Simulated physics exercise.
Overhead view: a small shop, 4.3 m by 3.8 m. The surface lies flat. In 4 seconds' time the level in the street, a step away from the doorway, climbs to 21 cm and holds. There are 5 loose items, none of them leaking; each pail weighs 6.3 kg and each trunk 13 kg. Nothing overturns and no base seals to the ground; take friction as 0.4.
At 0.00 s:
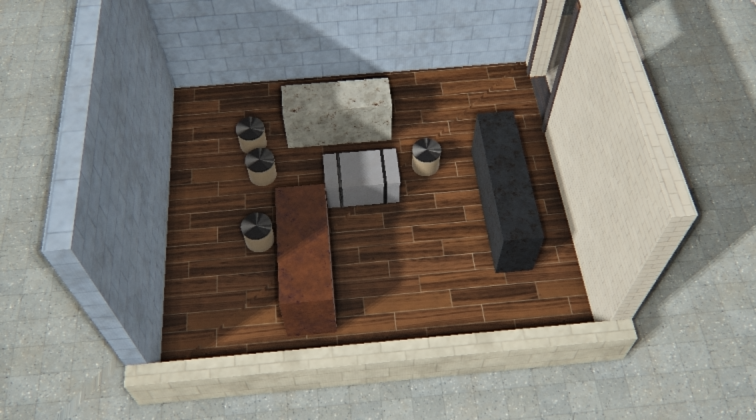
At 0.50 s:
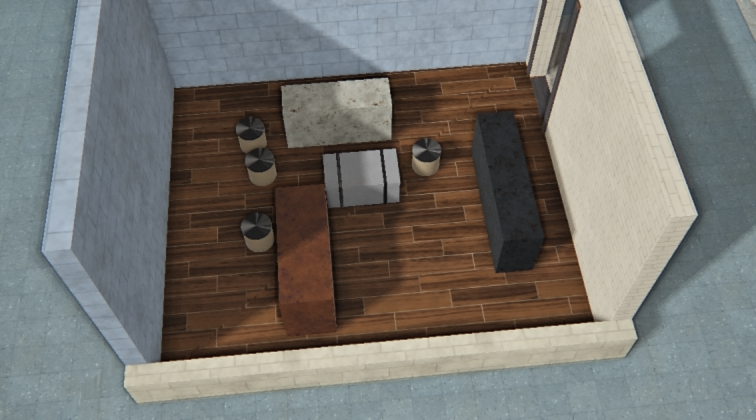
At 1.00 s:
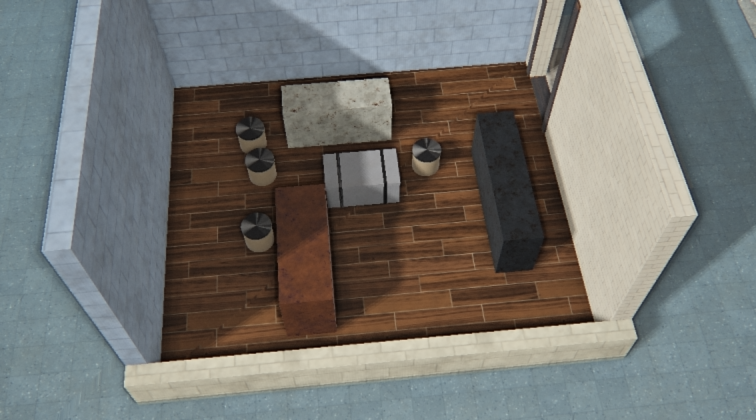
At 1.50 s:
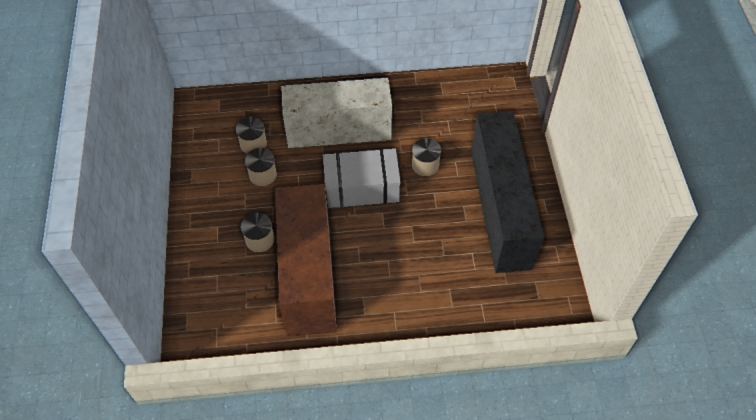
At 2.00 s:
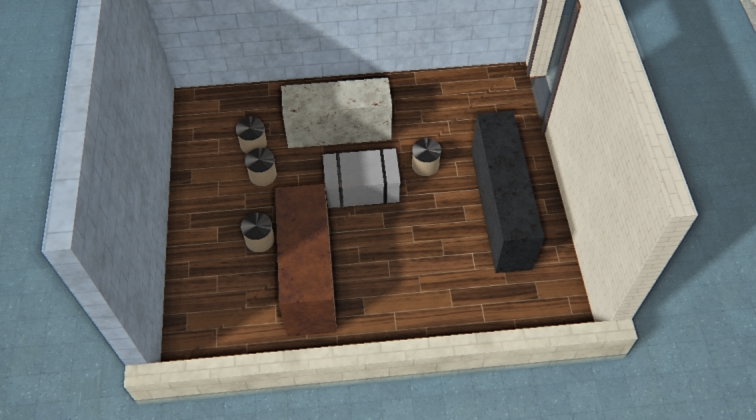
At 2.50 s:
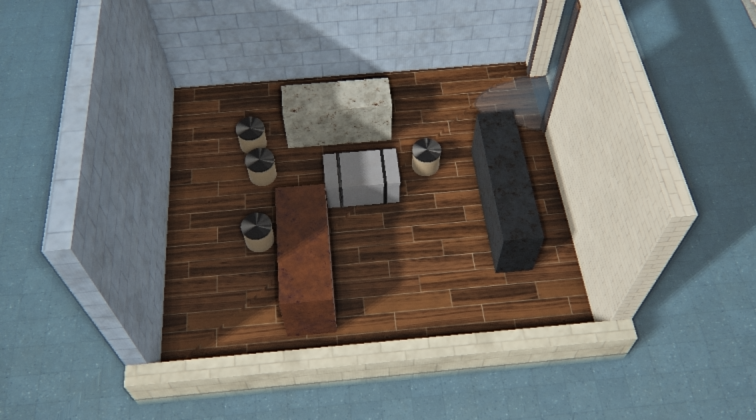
The video shows an overhead view of a small walled room with a wooden floor, blocks and round stools standing still, as bluish water covers the paving outside and then a small patch enters at the upper-right doorway.
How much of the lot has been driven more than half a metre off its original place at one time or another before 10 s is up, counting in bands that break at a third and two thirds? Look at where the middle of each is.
I would put it at under a third.
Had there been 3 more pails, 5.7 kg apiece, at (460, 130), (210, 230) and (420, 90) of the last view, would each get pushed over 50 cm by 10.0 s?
Taking them in the given order: Greater, then greater, then greater.
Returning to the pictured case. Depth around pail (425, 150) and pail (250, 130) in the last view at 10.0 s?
Some 4 cm at the first, some 7 cm at the second.
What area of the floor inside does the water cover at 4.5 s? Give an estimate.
The covered patch comes to about 4.5 m2.
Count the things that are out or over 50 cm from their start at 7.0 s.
The count is 0.
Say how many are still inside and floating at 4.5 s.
Then: 0.
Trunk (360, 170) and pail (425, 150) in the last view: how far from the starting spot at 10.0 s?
Shifts: 50 cm / 20 cm.
After 3.5 s 0 of 5 are over 50 cm from their spots; 0 afloat.
After 4.5 s 0 of 5 are over 50 cm from their spots; 0 afloat.
After 7.0 s 0 of 5 are over 50 cm from their spots; 0 afloat.
After 10.0 s 1 of 5 are over 50 cm from their spots, and 1 have been at some point; 0 afloat.
